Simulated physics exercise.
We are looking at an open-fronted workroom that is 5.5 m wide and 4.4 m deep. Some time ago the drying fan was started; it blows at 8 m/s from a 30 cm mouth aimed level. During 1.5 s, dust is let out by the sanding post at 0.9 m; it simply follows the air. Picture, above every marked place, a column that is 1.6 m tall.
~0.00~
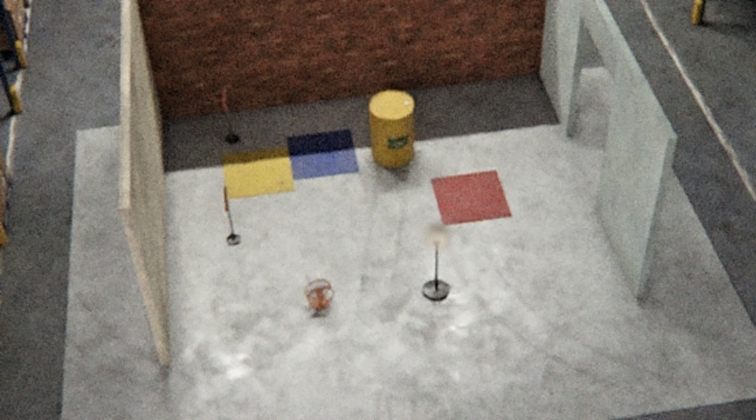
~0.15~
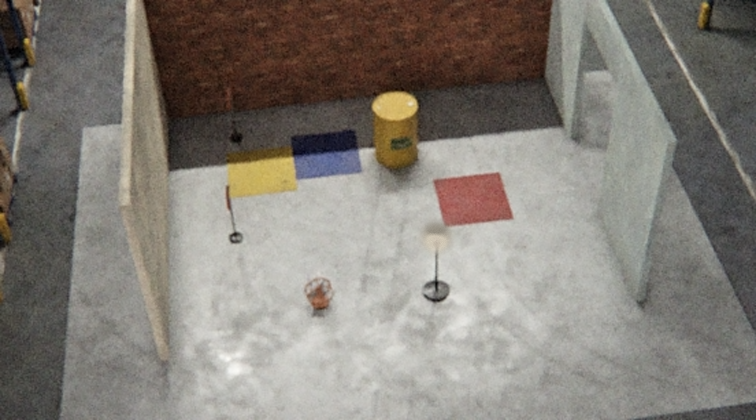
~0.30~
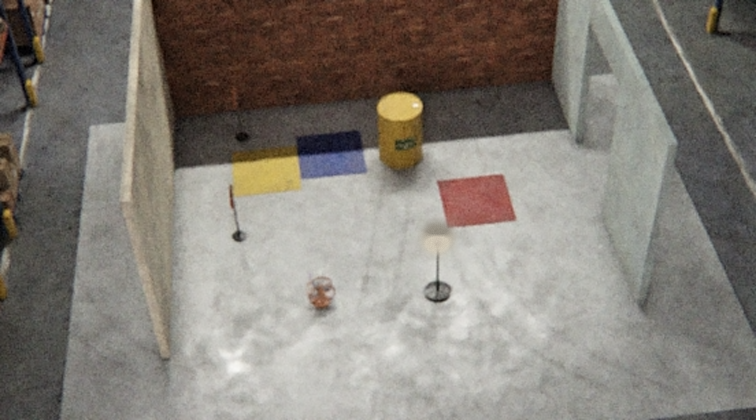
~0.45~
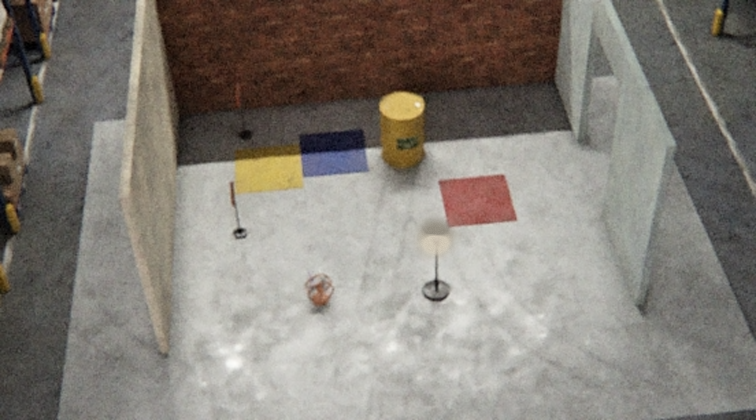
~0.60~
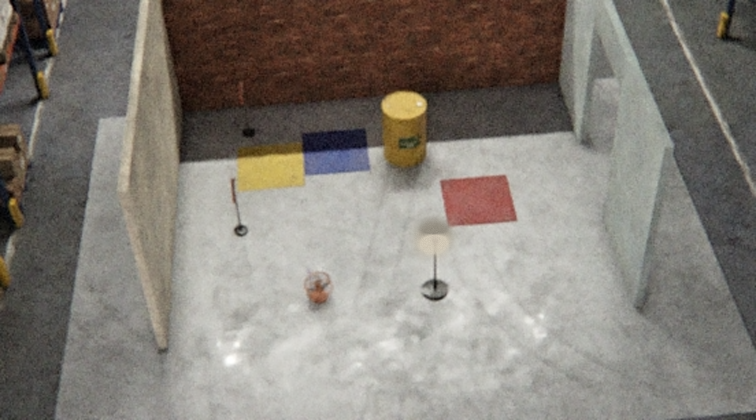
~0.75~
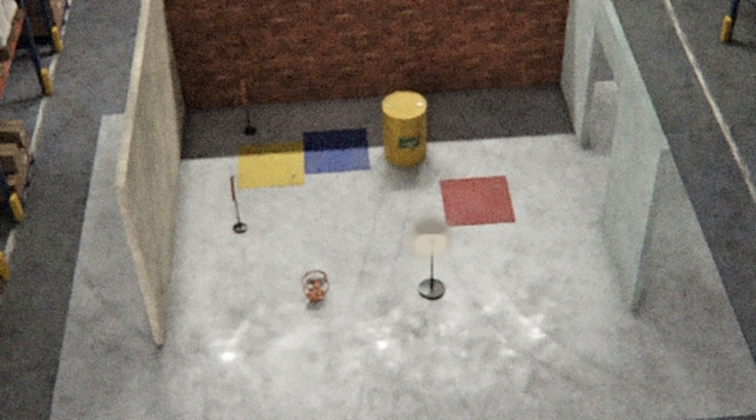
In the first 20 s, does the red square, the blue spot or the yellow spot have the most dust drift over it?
The yellow one.
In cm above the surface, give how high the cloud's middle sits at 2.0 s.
Somewhere near 80 cm high.
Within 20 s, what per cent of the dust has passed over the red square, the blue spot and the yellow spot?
Roughly 1 per cent red, 20 per cent blue, 80 per cent yellow.
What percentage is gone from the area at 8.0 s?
Roughly 4 per cent.
By 2.0 s, 0 % has passed over the blue spot, 0 % over the yellow spot and 0 % over the red square; 0 % has left the area, and the middle of the rest is near (425, 242).
By 4.0 s, 0 % has passed over the blue spot, 0 % over the yellow spot and 0 % over the red square; 0 % has left the area, and the middle of the rest is near (411, 252).
By 8.0 s, 7 % has passed over the blue spot, 38 % over the yellow spot and 0 % over the red square; 4 % has left the area, and the middle of the rest is near (362, 244).
By 20.0 s, 20 % has passed over the blue spot, 84 % over the yellow spot and 1 % over the red square; 70 % has left the area, and the middle of the rest is near (547, 170).
